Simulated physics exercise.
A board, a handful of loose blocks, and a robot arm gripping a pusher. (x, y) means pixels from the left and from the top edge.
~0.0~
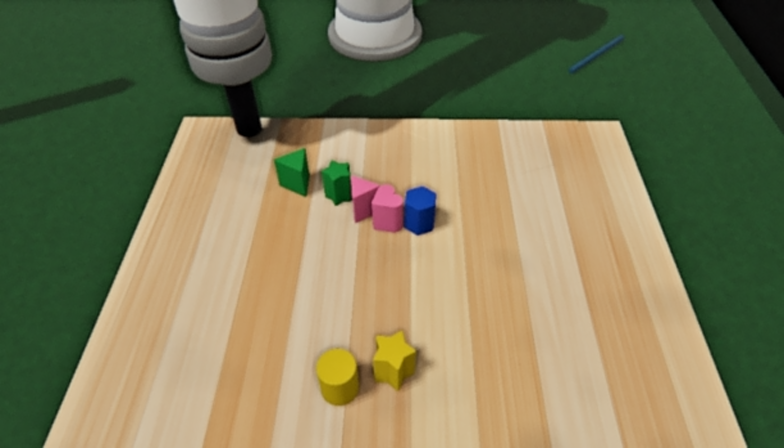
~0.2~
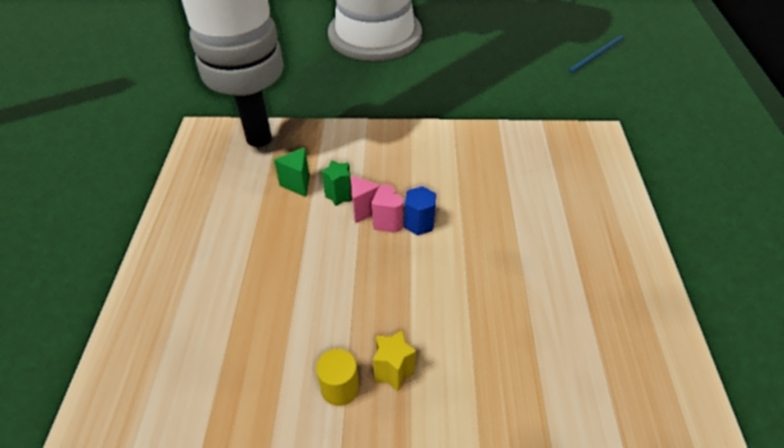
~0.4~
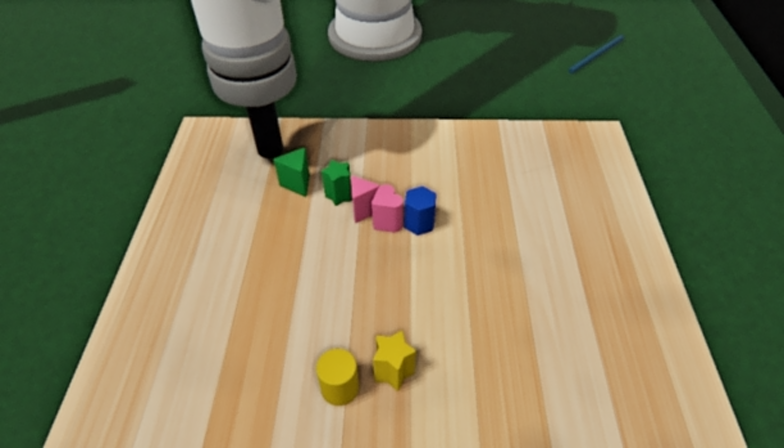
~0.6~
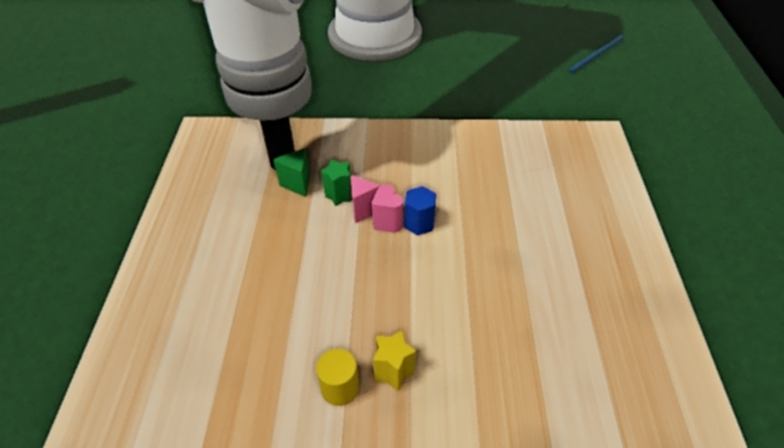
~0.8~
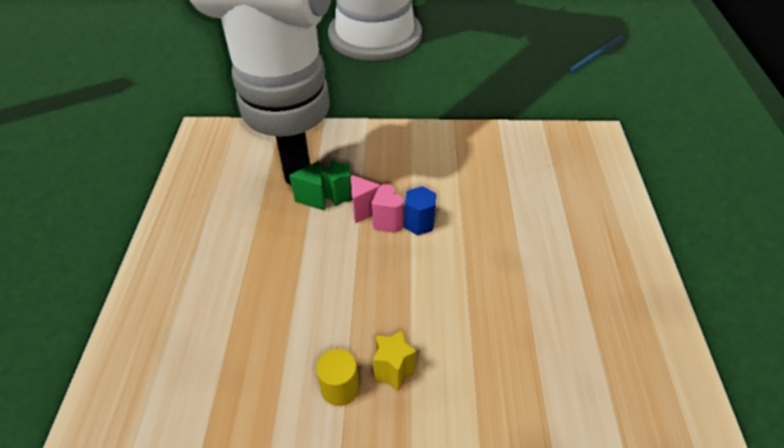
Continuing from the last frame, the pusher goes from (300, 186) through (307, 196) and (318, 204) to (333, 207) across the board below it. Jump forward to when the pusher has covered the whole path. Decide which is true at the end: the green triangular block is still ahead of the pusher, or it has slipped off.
It keeps leading.
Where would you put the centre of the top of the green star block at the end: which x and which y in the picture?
The middle of its top is at (357, 168).
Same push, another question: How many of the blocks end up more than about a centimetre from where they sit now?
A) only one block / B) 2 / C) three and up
I choose C.
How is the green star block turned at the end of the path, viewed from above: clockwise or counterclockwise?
Anticlockwise, looking down.
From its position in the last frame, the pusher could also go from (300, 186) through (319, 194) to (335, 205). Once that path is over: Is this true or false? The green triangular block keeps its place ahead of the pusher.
The statement is true.
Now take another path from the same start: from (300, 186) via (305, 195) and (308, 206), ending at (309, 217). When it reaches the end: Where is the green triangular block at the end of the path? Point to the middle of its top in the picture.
(329, 198)
What follows on the original path. Halfway along, pusher (310, 192); green triangular block (325, 187), turned 15° anticlockwise; green star block (345, 171), turned 45° anticlockwise.
At the end, pusher (332, 198); green triangular block (345, 195); green star block (357, 168), turned 100° anticlockwise; pink triangular block (374, 178), turned 45° clockwise; pink heart (390, 198), turned 15° clockwise.
